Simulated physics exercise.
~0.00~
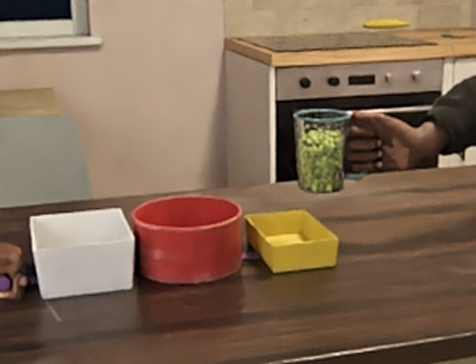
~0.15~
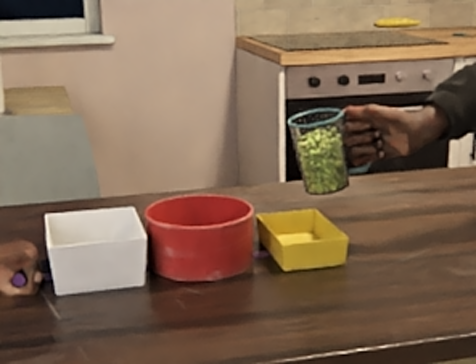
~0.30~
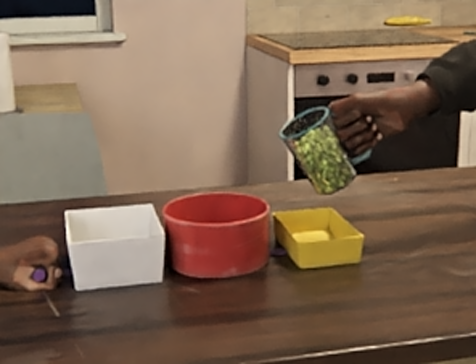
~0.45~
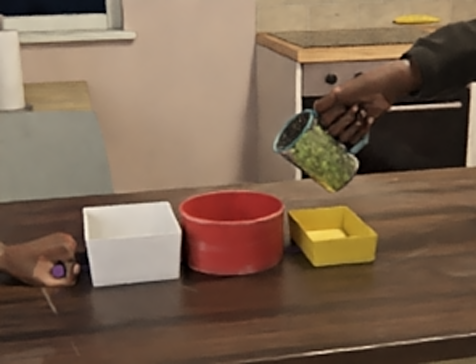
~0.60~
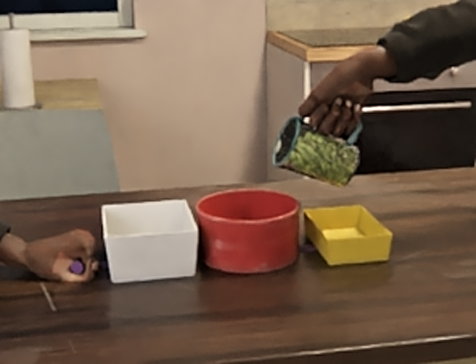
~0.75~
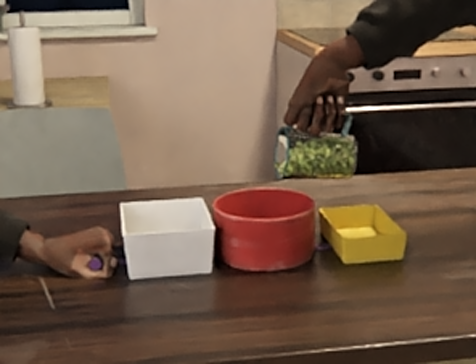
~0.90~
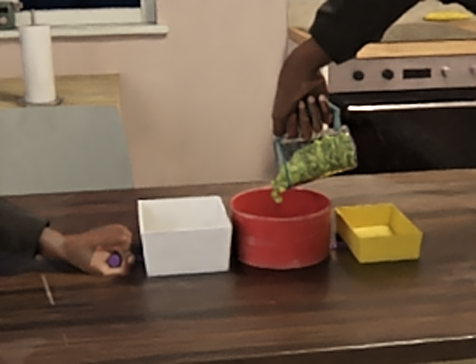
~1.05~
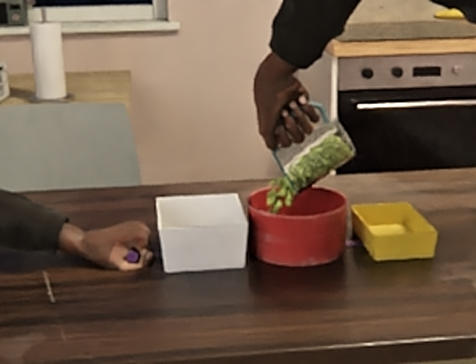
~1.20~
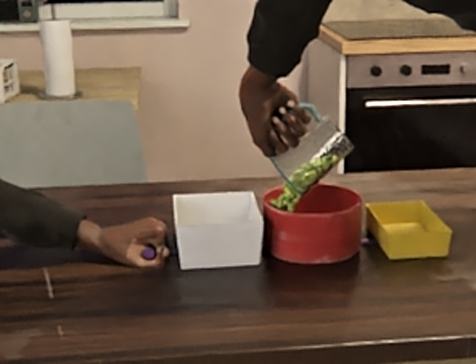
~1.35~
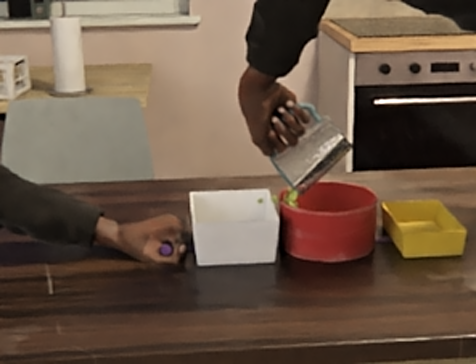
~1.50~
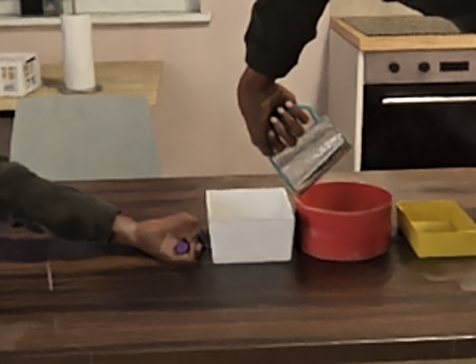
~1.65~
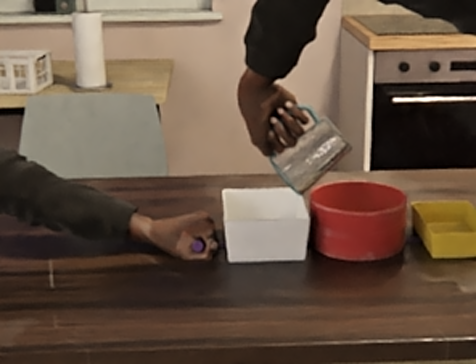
In a kitchen, a white tin, a red pot and a yellow tin sit in a row on a dark wooden table, and a hand holds a clear cup of green peas above them. Another hand at the left stays beside the white tin as the row slides steadily to the right. Meanwhile, the cup tips over to the left until it lies on its side. Peas begin to spill from its rim and stream down into the red pot. The cup tilts further and empties, ending mouth down above the pot's left edge, with the peas out of sight.
